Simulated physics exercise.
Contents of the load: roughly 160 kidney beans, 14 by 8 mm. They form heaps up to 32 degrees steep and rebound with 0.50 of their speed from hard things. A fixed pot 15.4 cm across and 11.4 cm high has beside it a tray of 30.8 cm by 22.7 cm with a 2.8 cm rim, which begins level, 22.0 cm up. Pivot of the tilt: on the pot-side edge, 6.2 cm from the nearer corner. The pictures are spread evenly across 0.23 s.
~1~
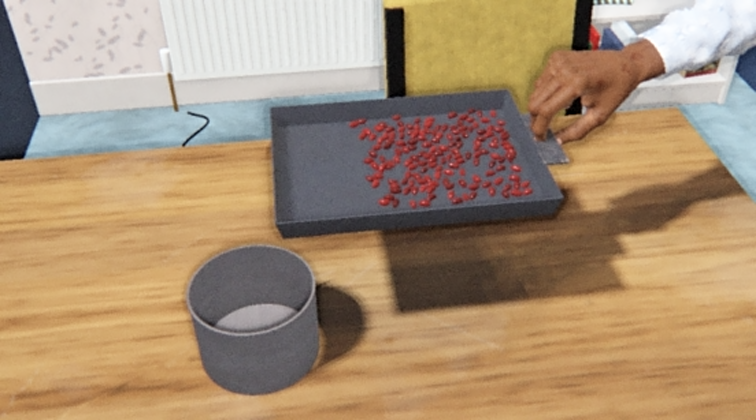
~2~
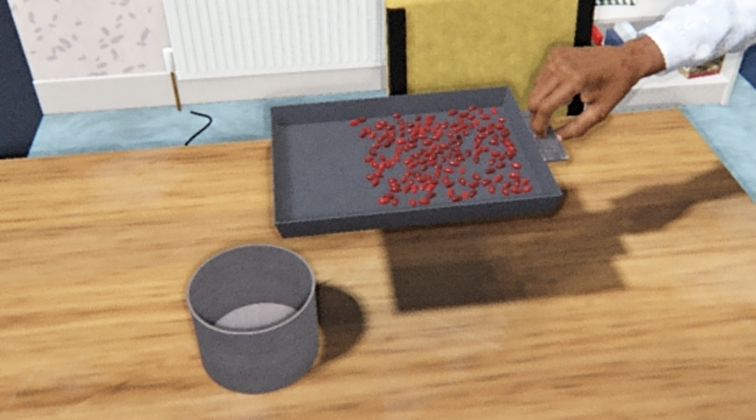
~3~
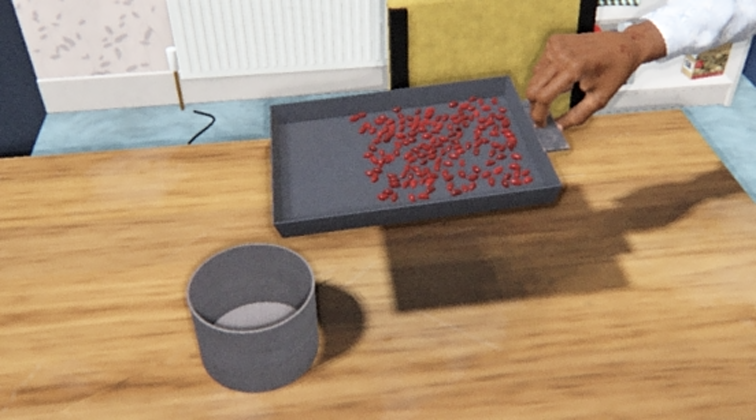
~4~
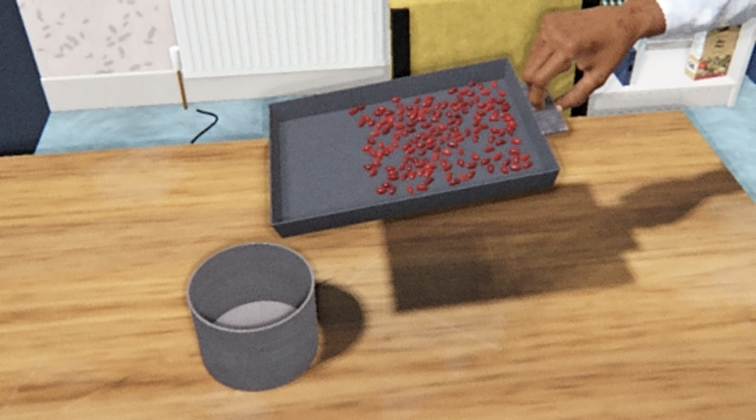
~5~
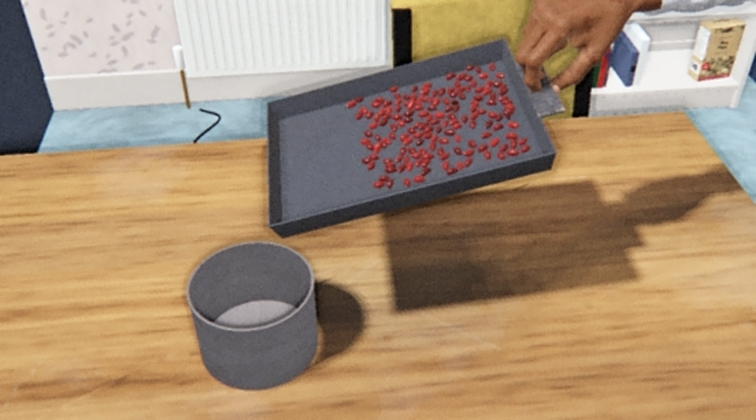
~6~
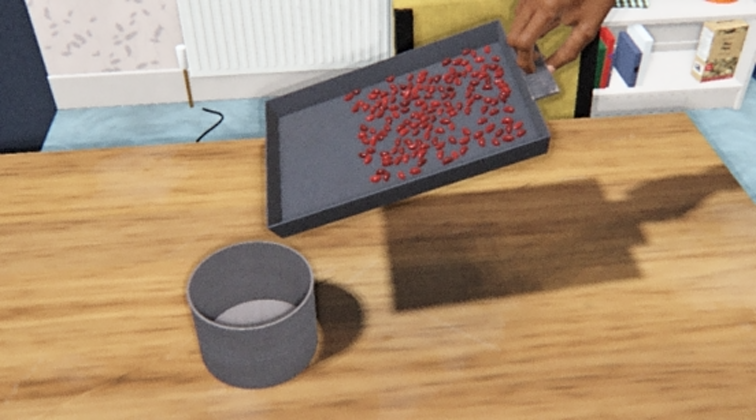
Dark tray of small red beans tilting as a hand raises its right end, beans staying put, grey pot standing in front.
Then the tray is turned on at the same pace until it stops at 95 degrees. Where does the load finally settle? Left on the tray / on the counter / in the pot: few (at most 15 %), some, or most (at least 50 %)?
Tray: Few; counter: Some; pot: Most.
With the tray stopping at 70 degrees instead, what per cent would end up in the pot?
In that case it comes to about 40 in a hundred.
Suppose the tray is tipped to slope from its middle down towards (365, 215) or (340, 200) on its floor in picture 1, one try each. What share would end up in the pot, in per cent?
Roughly 65 % for the first direction, roughly 70 % for the second.
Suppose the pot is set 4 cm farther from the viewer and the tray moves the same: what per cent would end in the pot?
Share in pot: Approx. 50 %.
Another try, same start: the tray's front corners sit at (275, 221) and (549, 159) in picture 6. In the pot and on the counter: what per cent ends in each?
Final per cent - pot 95, counter 5.
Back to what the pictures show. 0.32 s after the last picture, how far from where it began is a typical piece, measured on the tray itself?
Displacement on the tray: Roughly 11 cm.
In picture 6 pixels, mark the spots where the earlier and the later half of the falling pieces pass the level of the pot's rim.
At roughly (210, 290) first, later on at (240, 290).
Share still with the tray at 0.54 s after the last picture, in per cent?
It works out to near 55 per cent of the load.
Then, 0.32 s after the last picture, tilt 56 degrees; the tray holds 100 %, the pot 0 %.
Then, 0.54 s after the last picture, tilt 81 degrees; the tray holds 55 %, the pot 5 %.
Then, 0.87 s after the last picture, tilt 95 degrees; the tray holds 10 %, the pot 60 %.
In the end, tray 0 %, counter 30 %, pot 70 %.
